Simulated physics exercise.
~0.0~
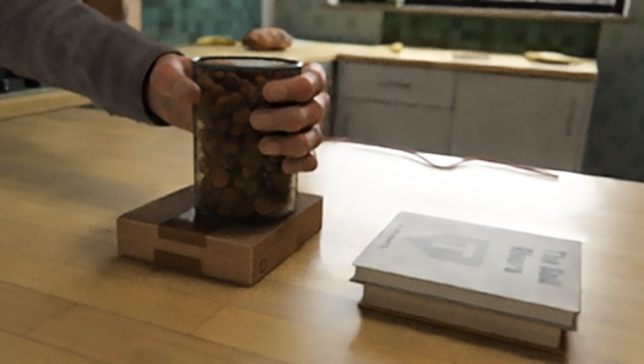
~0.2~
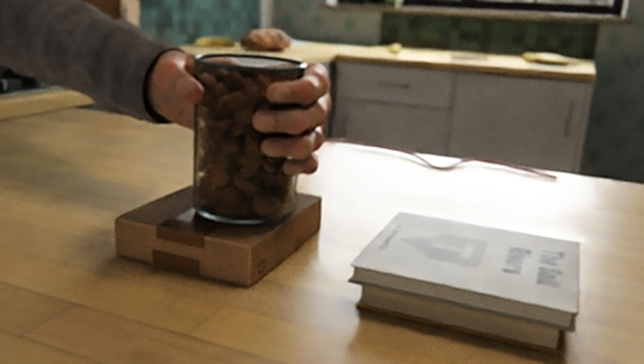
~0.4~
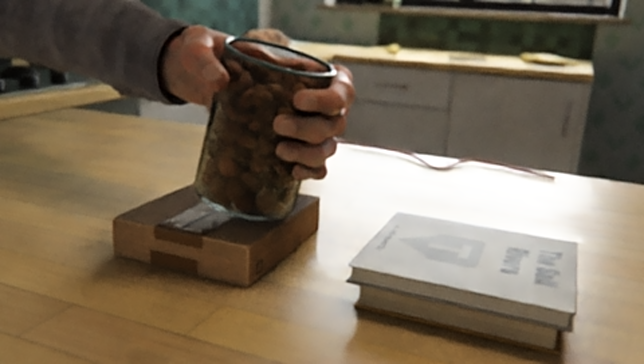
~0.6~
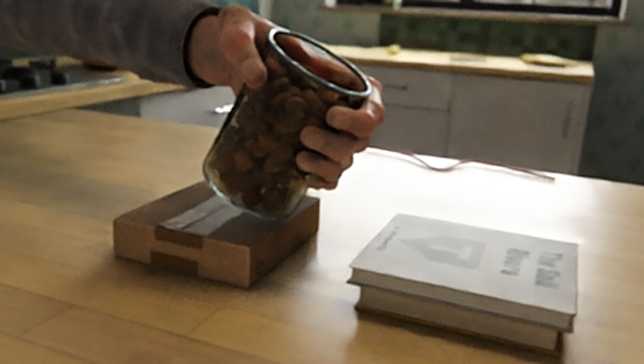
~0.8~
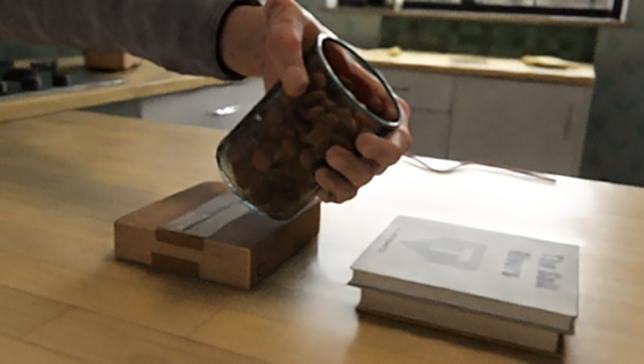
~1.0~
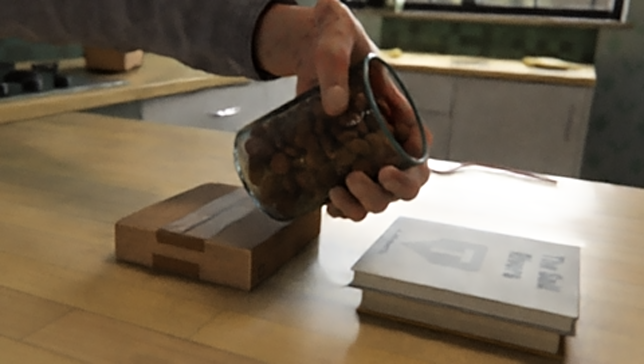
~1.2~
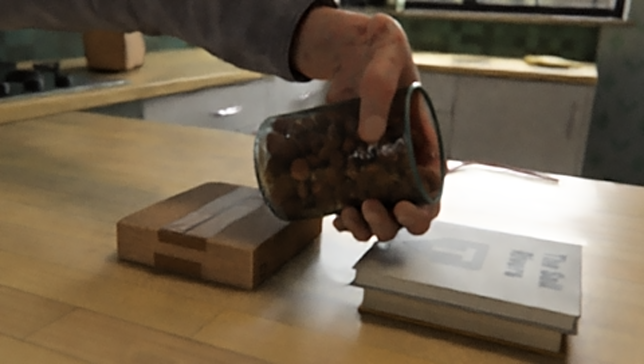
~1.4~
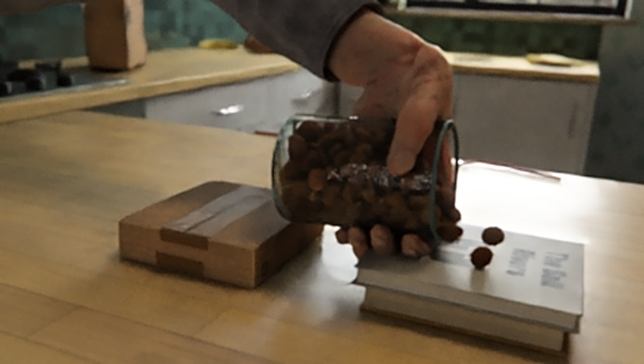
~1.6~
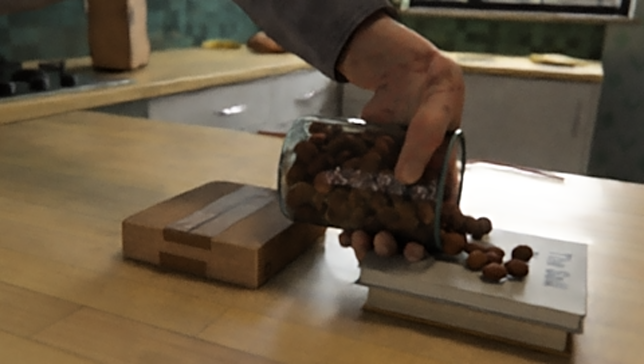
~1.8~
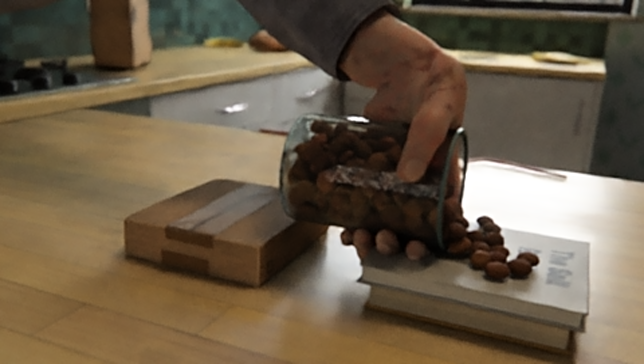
A hand tips a glass of brown kibble sideways until some pieces tumble onto the books.
